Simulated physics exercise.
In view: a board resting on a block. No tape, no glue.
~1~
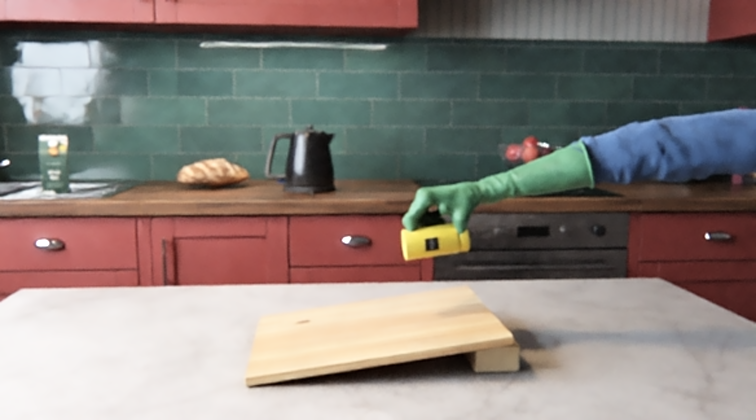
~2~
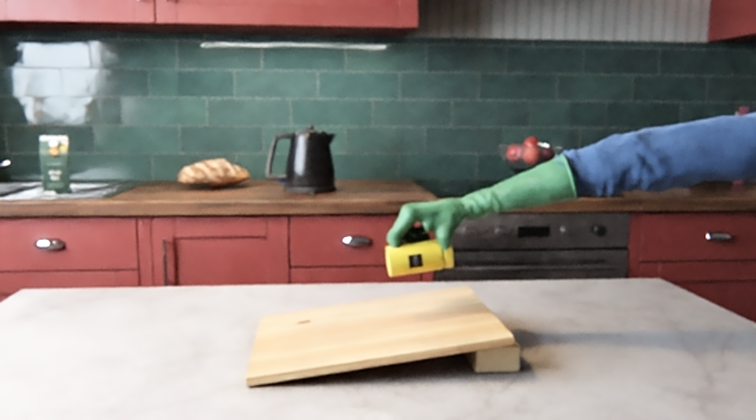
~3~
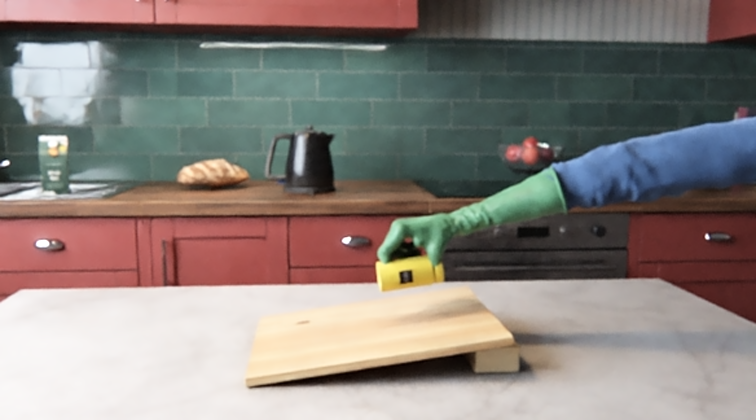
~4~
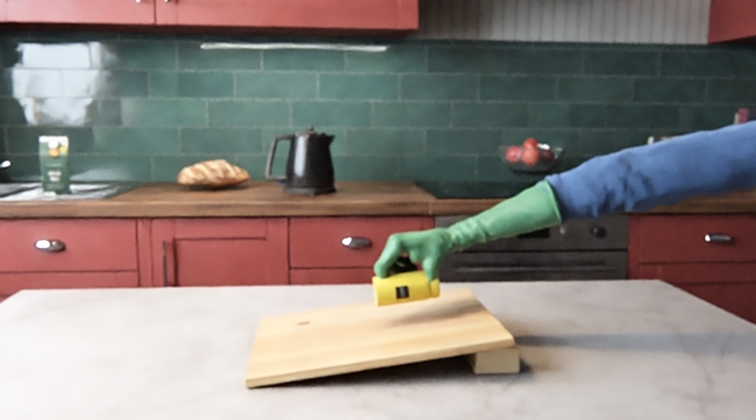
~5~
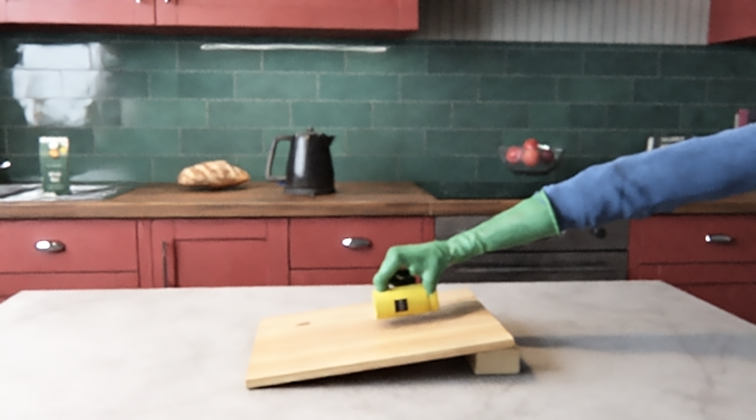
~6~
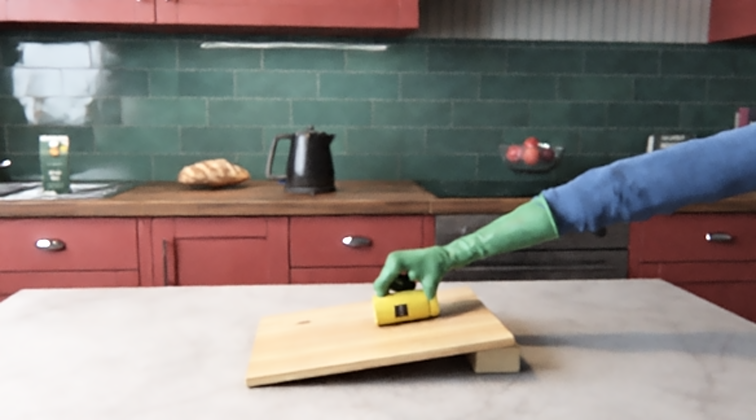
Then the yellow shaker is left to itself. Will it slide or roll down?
As it turns out, it stays where it is put.
Then, 0.30 s past the last view, nothing moves.
Then, 0.70 s past the last view, yellow shaker resting near (405, 306).
Finally, it is still in place. Final places as the last picture's camera would see them, yellow shaker near (405, 306). The yellow shaker keeps its place.
